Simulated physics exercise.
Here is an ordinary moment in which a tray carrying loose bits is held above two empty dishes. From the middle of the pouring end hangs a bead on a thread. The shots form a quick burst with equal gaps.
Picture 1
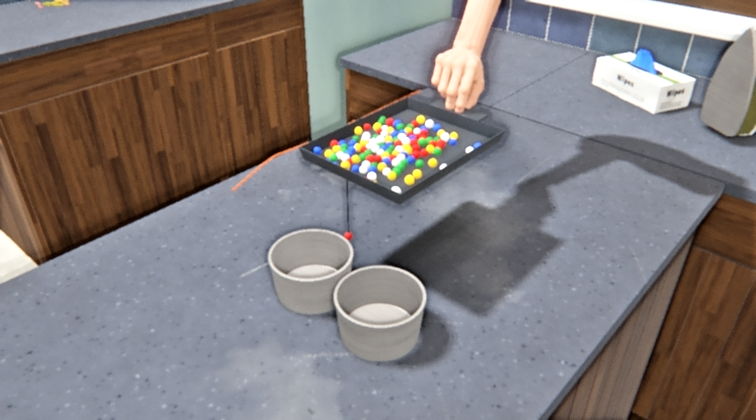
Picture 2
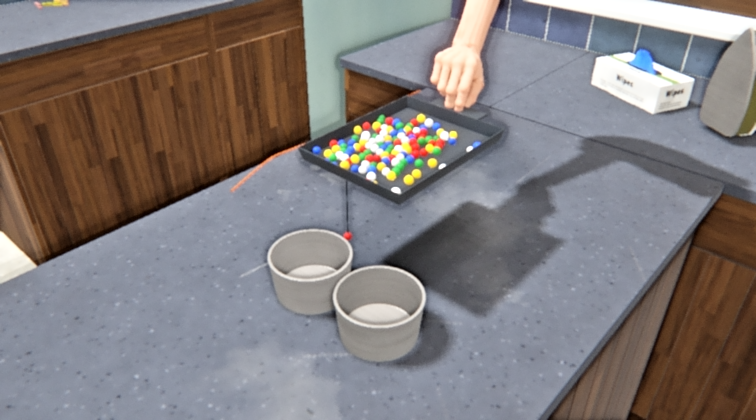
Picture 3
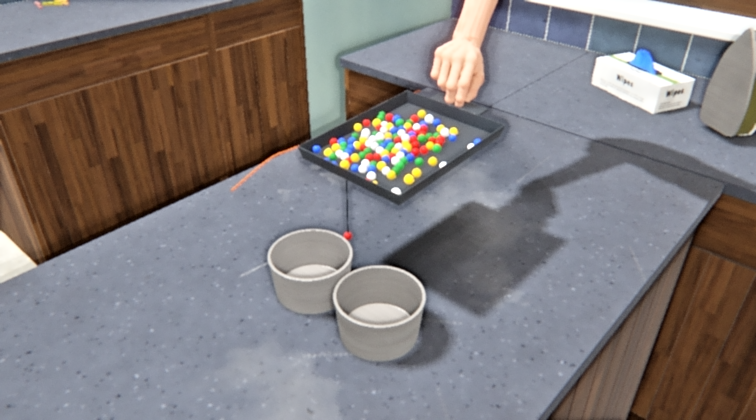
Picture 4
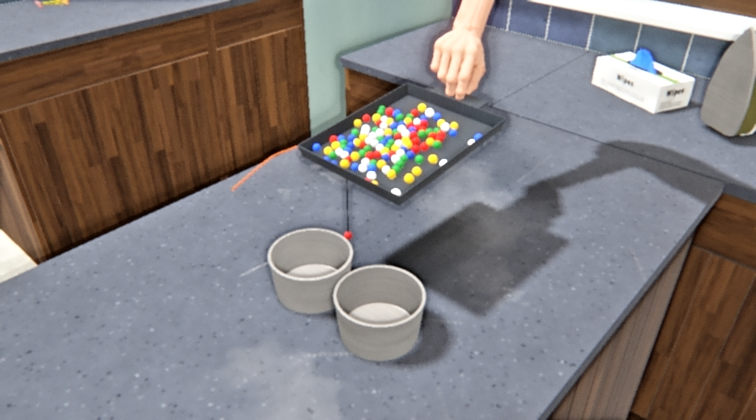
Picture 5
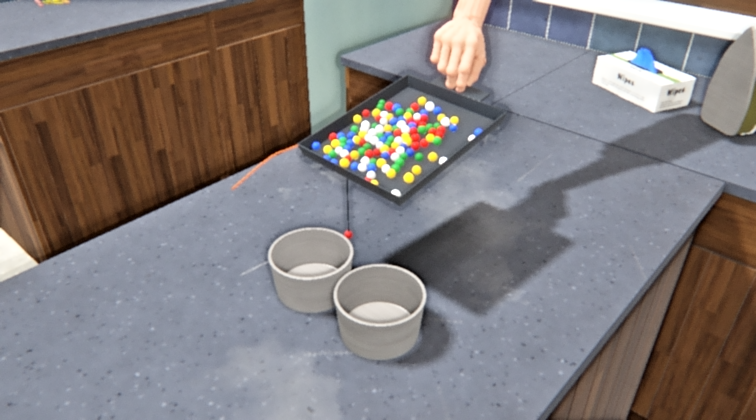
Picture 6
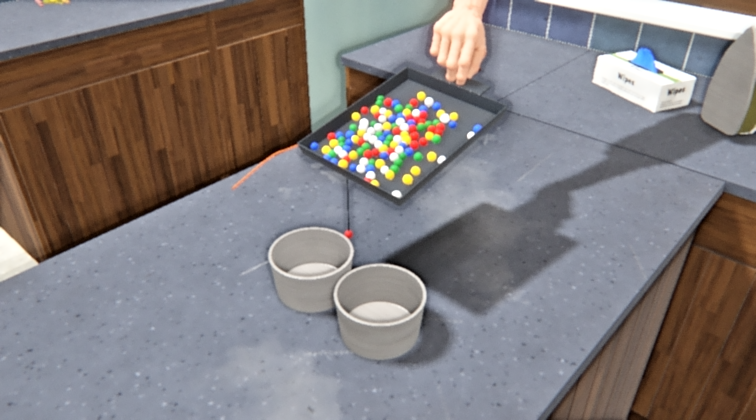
A hand reaches in from the top over a speckled blue-grey kitchen counter, seen from above at an angle, with wooden cabinets behind. It holds a dark tray of red, yellow, green, blue and white beads, beyond two empty grey dishes and a small red bead on a dark thread. The tray's far side rises slightly and the beads shift a little, while the dishes and view stay still.
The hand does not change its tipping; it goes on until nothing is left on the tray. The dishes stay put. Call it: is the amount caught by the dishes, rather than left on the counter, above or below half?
Above half.
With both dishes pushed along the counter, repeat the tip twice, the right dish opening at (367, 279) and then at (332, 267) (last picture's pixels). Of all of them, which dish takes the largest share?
Right side first, Right side second.
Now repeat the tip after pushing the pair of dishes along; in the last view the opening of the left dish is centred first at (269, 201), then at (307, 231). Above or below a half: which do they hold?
First place: Short of half; second place: Beyond half.
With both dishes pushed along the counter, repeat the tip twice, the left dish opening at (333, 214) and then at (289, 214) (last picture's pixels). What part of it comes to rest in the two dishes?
Close to 0 in a hundred, then close to 20 in a hundred.
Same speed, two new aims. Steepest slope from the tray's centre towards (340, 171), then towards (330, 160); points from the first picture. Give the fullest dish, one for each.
Number one favours the left of the two; number two favours the left of the two.
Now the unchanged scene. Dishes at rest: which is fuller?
Winning side: Right of the pair.
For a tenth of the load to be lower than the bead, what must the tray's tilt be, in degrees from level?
Close to 65° of tilt at that moment.
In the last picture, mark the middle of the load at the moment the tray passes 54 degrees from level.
Near (373, 163).
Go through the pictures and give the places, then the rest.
In the first picture, corners of the pouring end near (303, 147) and (400, 191), level; middle of the load near (392, 149), round plastic beads; left dish near (281, 288); right dish near (350, 333); bead on its thread near (349, 236).
In the second picture, corners of the pouring end near (303, 147) and (399, 191), level; middle of the load near (391, 149).
In the third picture, corners of the pouring end near (303, 146) and (399, 192), tipped barely, lowest at the right corner; middle of the load near (391, 146).
In the fourth picture, corners of the pouring end near (302, 145) and (399, 193), tipped a little, lowest at the right corner; middle of the load near (391, 143).
In the fifth picture, corners of the pouring end near (302, 144) and (399, 194), tipped a little, lowest at the right corner; middle of the load near (391, 140).
In the sixth picture, corners of the pouring end near (302, 143) and (399, 195), tipped a little, lowest at the right corner; middle of the load near (390, 139), the bulk on the move; left dish near (282, 286); right dish near (350, 332).
Shortly afterwards, tray tipped steeply; all but a few on the tray; only a few in the right dish; only a few in the air.
Next, tray tipped right over; a little on the tray; near two thirds in the right dish; near a quarter in the left dish; only a few outside both; a little in the air.
Some moments later, tray tipped past a quarter turn; the bulk in the right dish; near a quarter in the left dish; a little outside both.
In the end, tray tipped past a quarter turn; the bulk in the right dish; near a quarter in the left dish; a little outside both.
